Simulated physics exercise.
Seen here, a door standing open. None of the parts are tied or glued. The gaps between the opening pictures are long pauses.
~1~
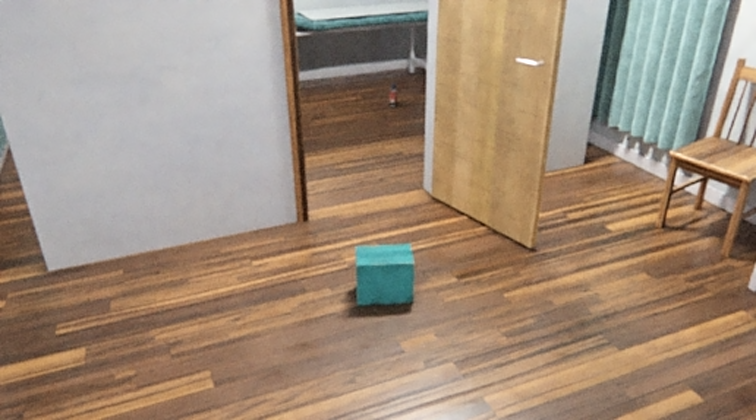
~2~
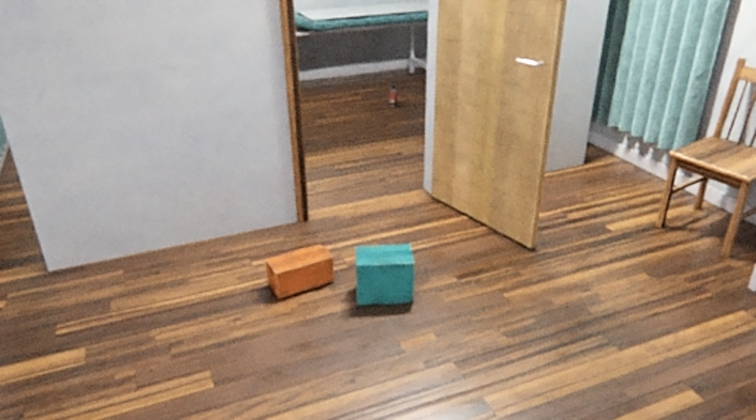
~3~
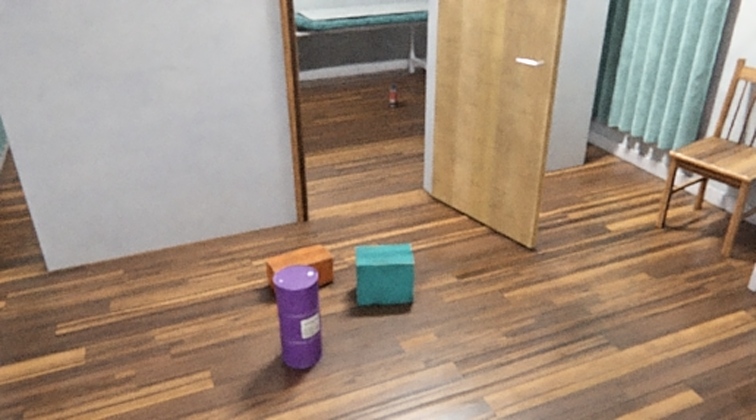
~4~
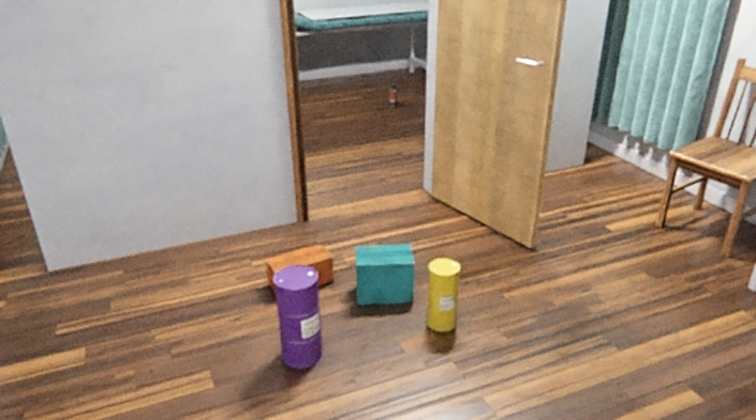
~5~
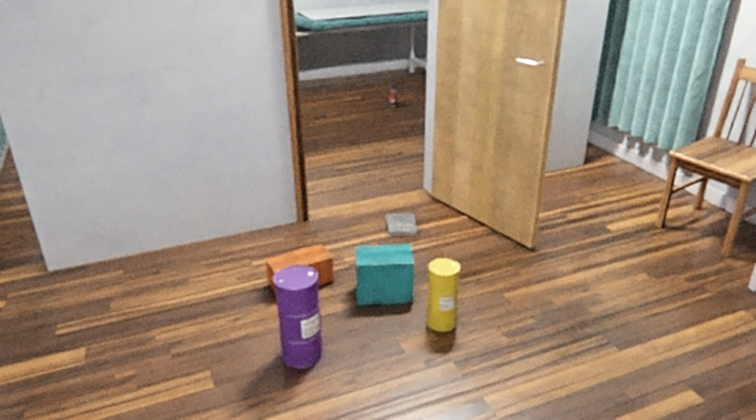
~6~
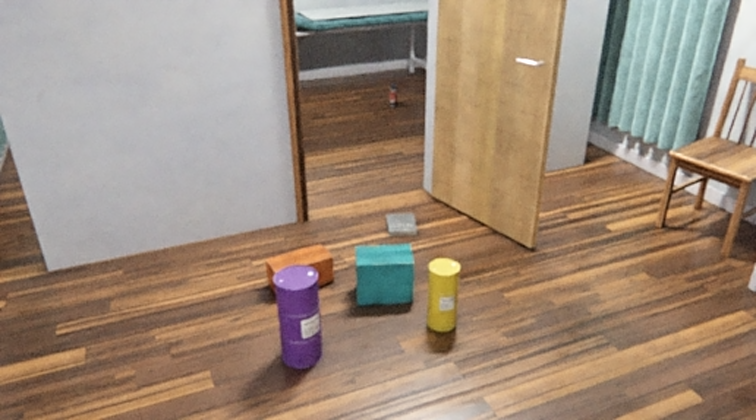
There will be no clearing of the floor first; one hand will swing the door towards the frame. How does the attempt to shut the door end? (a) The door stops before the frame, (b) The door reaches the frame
Option b: The door reaches the frame.
Then, 1.80 s after the last picture, door at 52°.
Then, 2.60 s after the last picture, door at 23°; grey book slid about its own width near (371, 214).
At rest, door at 0°; moved from the start, grey book; the other 4 in place. Seen from the same camera at the end, grey book near (357, 201).
